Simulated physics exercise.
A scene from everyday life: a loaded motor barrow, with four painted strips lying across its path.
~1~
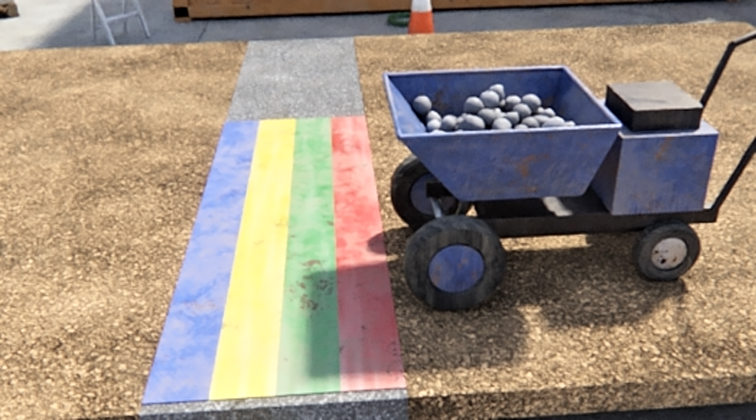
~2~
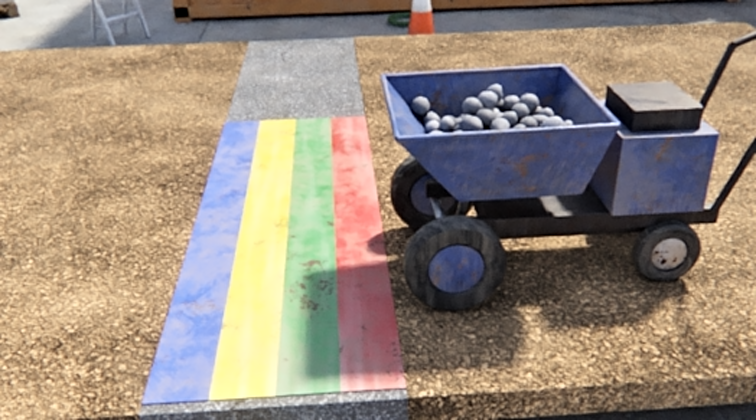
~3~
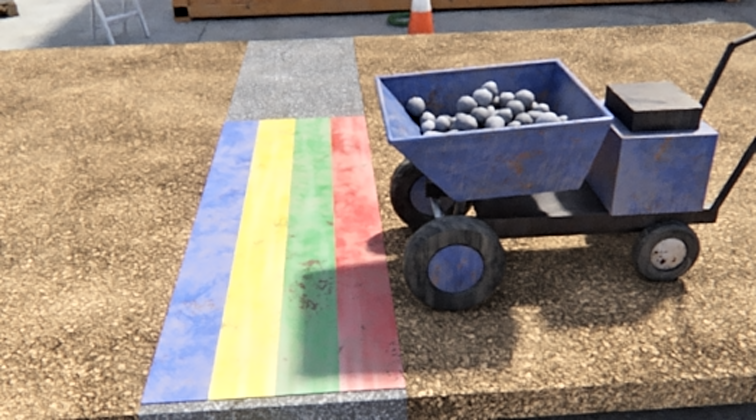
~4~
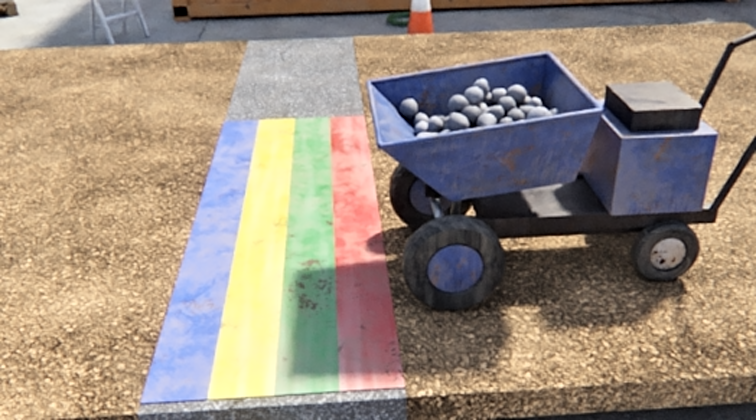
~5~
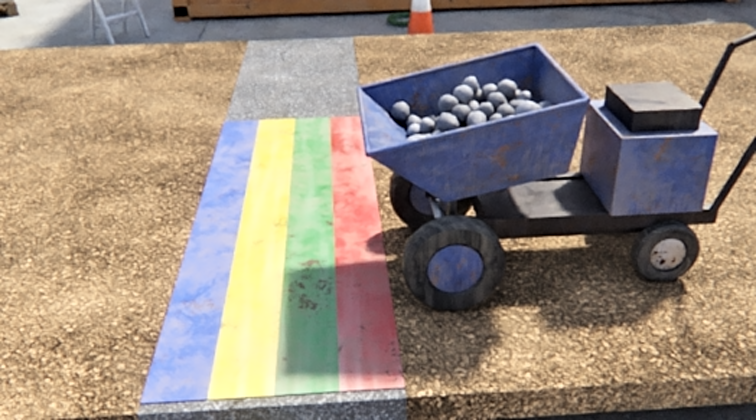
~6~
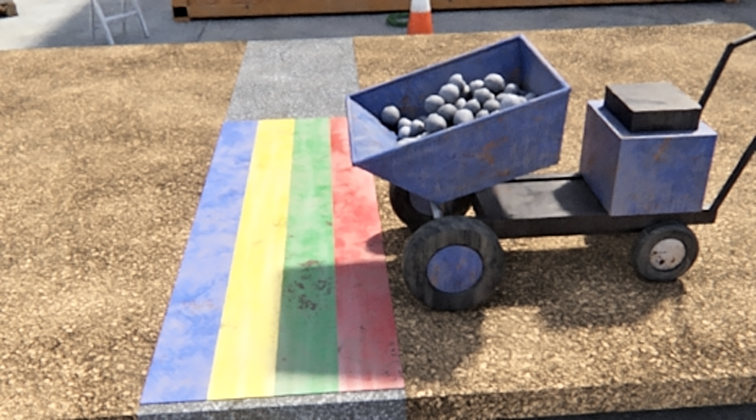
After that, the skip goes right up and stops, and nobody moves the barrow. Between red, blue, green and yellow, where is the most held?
On yellow.
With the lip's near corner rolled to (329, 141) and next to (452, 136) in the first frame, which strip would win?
Blue first, the green one second.
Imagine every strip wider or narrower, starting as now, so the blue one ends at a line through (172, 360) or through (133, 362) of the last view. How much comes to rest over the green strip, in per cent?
Roughly 10 % and 30 %.
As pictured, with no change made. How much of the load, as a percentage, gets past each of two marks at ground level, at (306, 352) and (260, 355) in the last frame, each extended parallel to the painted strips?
Close to 80 and 50 per cent respectively.
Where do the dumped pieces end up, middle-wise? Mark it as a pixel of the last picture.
Around (261, 266).
Shortly afterwards, skip tipped steeply; the whole lot in the skip.
Next, skip tipped steeply; all but a few in the skip; only a few over the green strip; a little over the yellow strip.
Some moments later, skip tipped right over; near a quarter in the skip; a little over the green strip; near a third over the yellow strip; a little over the blue strip; only a few off the paint.
In the end, skip tipped right over; near a quarter in the skip; none at all over the red strip; near a quarter over the green strip; near half over the yellow strip; near a quarter over the blue strip; only a few off the paint.
